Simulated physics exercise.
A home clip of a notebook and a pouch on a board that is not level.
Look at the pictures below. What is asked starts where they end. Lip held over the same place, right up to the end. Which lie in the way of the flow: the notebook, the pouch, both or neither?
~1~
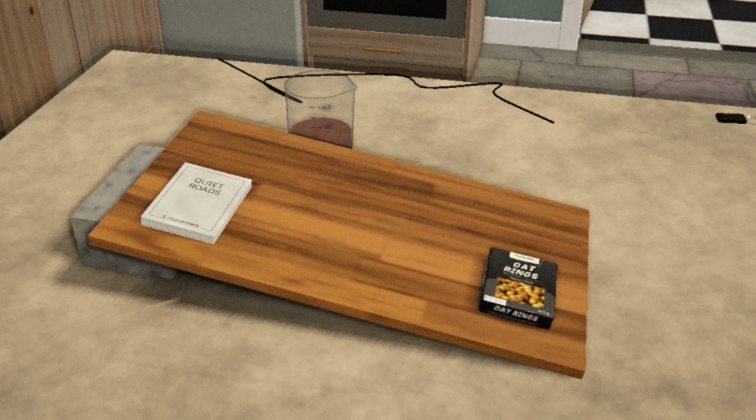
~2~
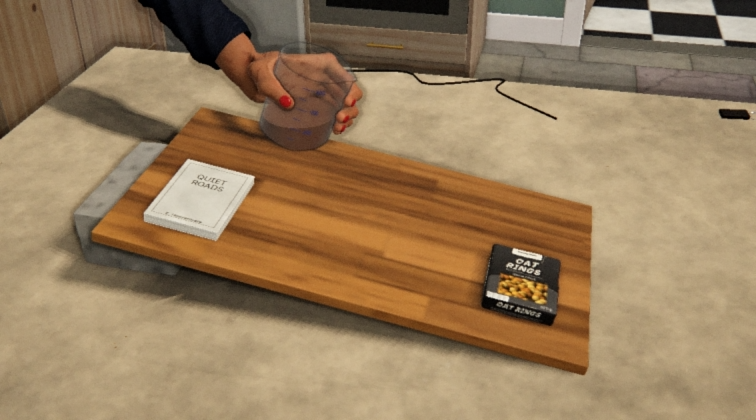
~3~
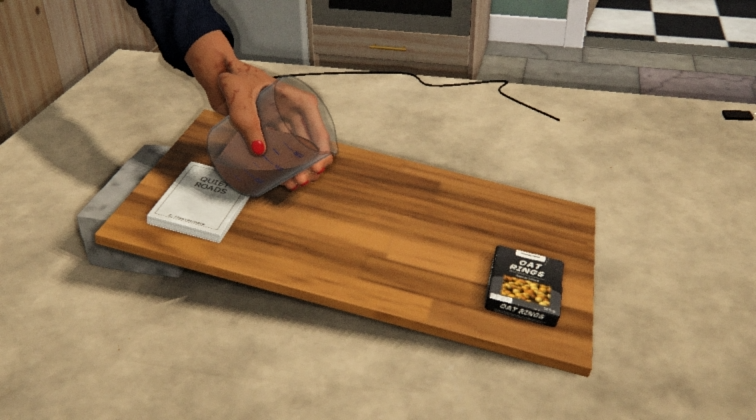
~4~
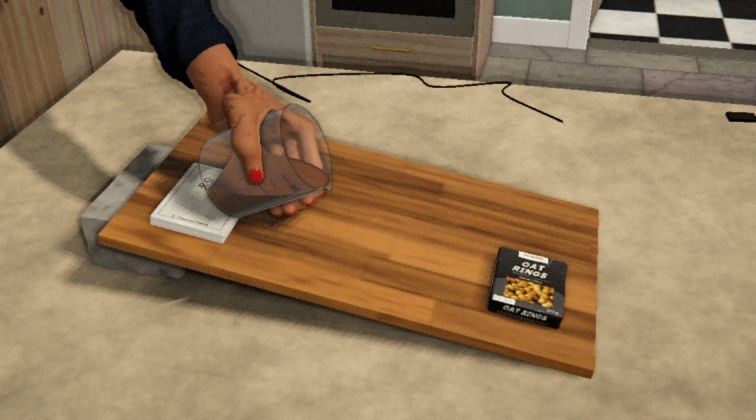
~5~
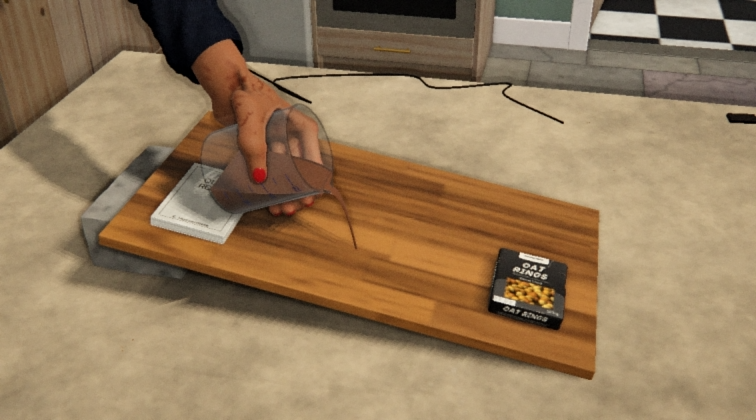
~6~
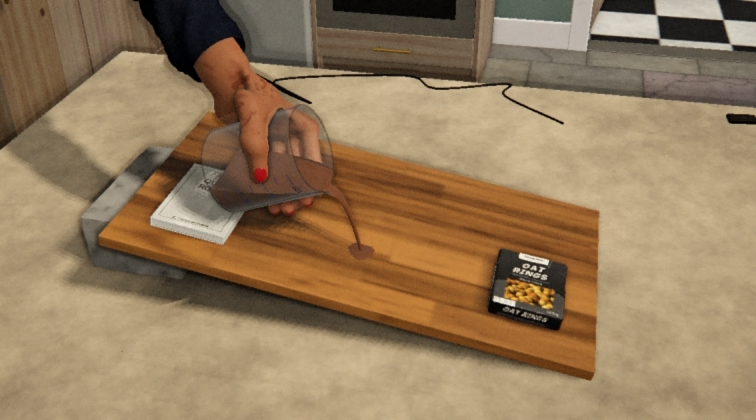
On the left the notebook: Out of the way, on the right the pouch: In the way.
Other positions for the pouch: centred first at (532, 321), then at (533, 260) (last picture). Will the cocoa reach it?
In the first spot it gets hit, in the second spot it gets hit.
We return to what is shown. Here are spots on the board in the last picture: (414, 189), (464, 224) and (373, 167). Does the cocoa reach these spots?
The opening spot comes out out of the spill, the second out of the spill, the closing one out of the spill.
Soon after, it runs down to the right; the notebook is dry; the pouch is wet.
Later, it runs down to the right and off the end; the notebook is dry; the pouch is wet.
In the end, it runs down to the right and off the end; the notebook is dry; the pouch is wet.
